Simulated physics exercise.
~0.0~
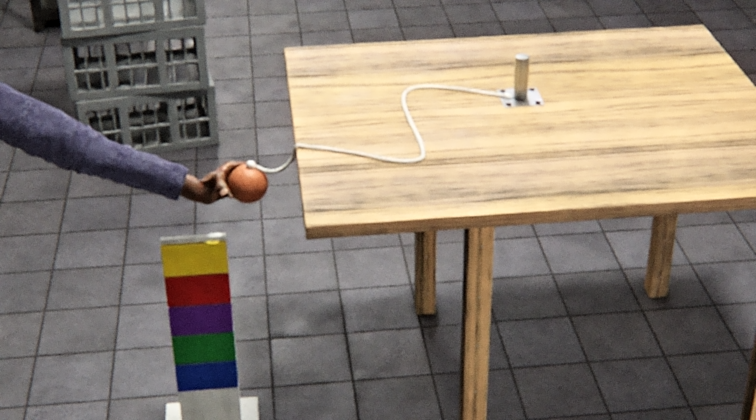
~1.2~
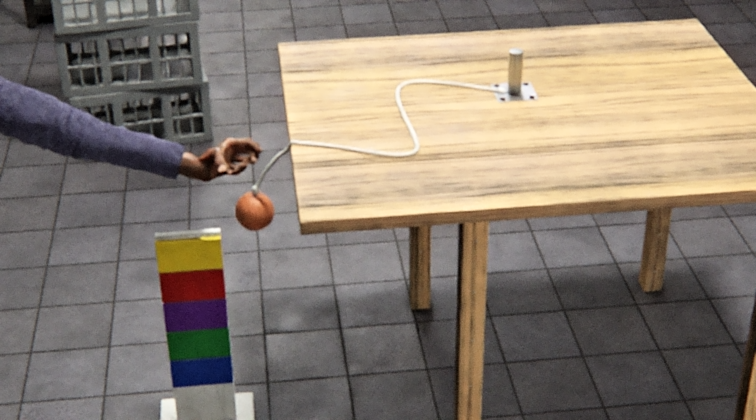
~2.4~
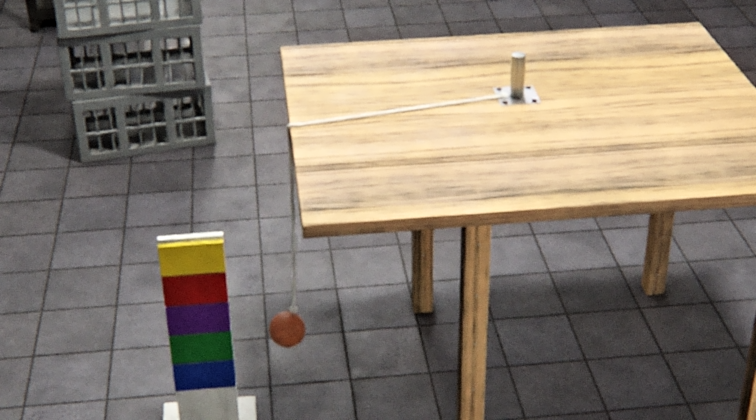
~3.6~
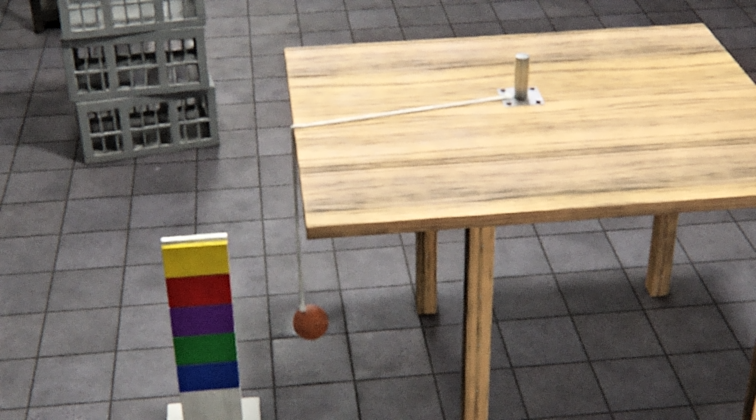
The clip opens with a hand in a purple sleeve holding a small orange ball beside the left edge of a wooden table, with a slack white cord winding across the top to a metal post. Below stands a strip of yellow, red, purple, green and blue bands. The hand lets go and draws back as the ball starts to drop. The ball falls well below the tabletop, pulling the cord straight from post to edge. It then shifts slightly to the right, ending suspended under the edge, level with the green band.
